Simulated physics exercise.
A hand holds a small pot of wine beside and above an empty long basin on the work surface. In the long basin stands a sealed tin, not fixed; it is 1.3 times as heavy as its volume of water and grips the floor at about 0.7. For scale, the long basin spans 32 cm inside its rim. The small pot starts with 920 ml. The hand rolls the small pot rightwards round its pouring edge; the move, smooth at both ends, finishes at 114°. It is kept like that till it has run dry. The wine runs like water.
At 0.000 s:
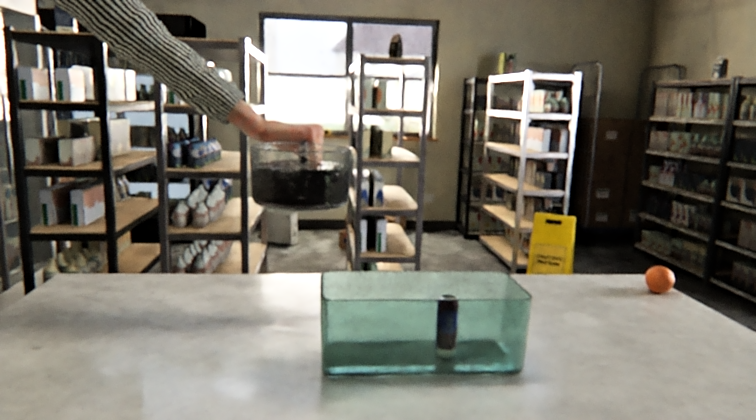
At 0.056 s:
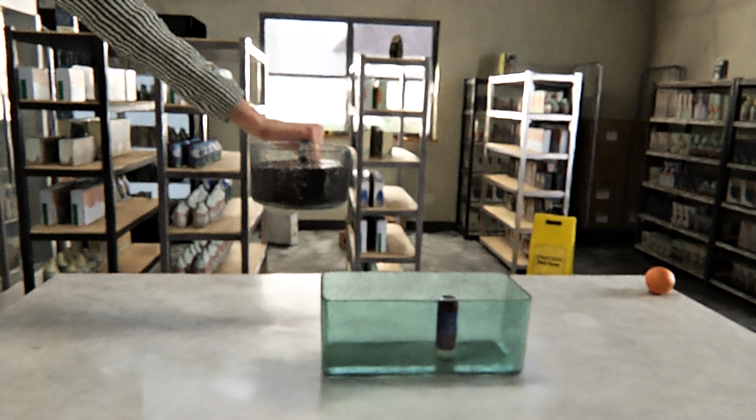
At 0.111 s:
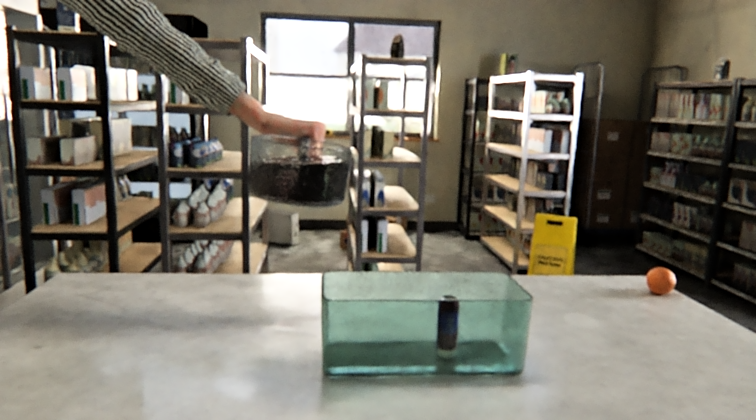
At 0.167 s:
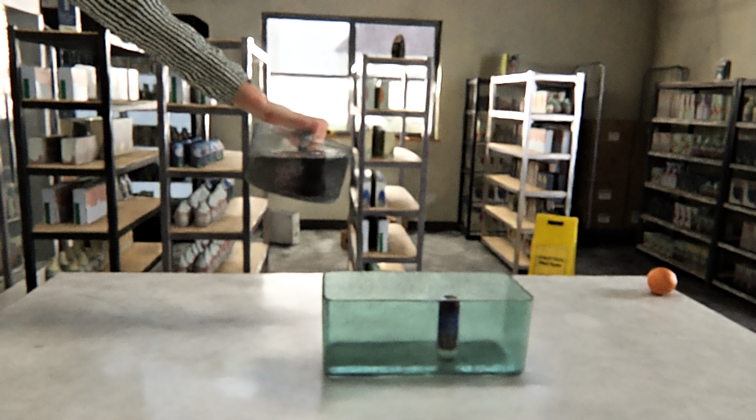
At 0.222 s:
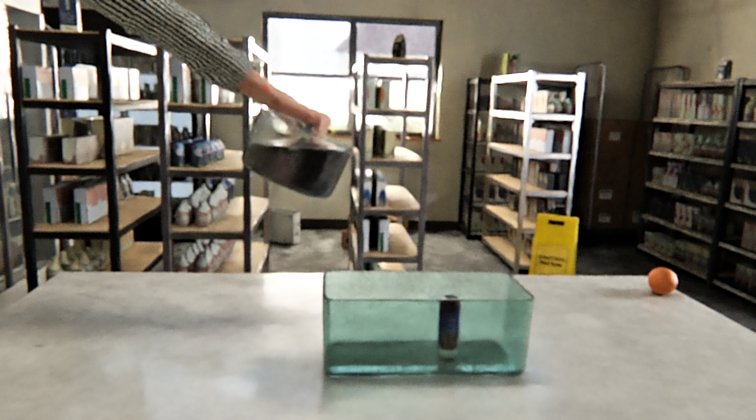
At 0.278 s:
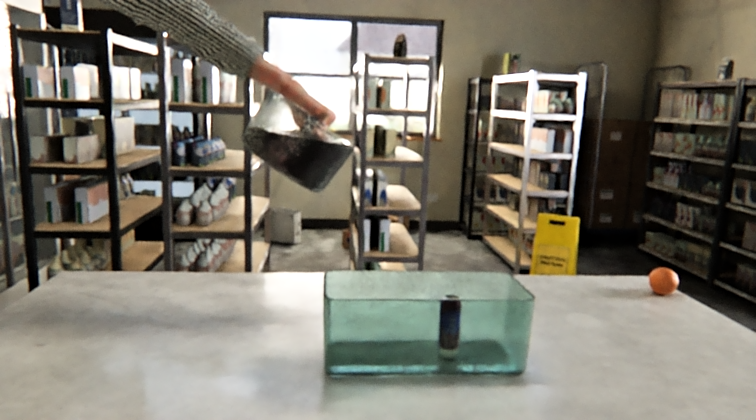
A hand tilting a small clear pot of dark wine steadily rightwards above a green glass basin on a pale work surface.
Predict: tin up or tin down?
The tin remains upright.
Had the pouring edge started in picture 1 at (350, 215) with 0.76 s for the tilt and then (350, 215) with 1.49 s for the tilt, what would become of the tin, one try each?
First it falls; then it keeps standing.
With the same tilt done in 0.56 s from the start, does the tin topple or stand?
Then it remains upright.
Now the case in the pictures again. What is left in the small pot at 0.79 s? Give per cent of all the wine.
About 3 per cent.
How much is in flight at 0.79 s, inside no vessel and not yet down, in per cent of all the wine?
Near 28 in a hundred.
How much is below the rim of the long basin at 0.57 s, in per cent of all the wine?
Near 2 in a hundred.
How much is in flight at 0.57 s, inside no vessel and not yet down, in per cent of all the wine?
Some 56 per cent.
Then, 0.57 s in, the tilt is 98° and 42 per cent is still to pour; the tin stands where it began.
Then, 0.79 s in, the tilt is 114° and 3 per cent is still to pour; the tin stands where it began.
Then, 1.01 s in, the tilt is 114° and 0 per cent is still to pour; the tin leans 7°.
Then, 1.26 s in, the tilt is 114° and 0 per cent is still to pour; the tin stands 1 cm from where it began.
Finally, the tin stands 1 cm from where it began.
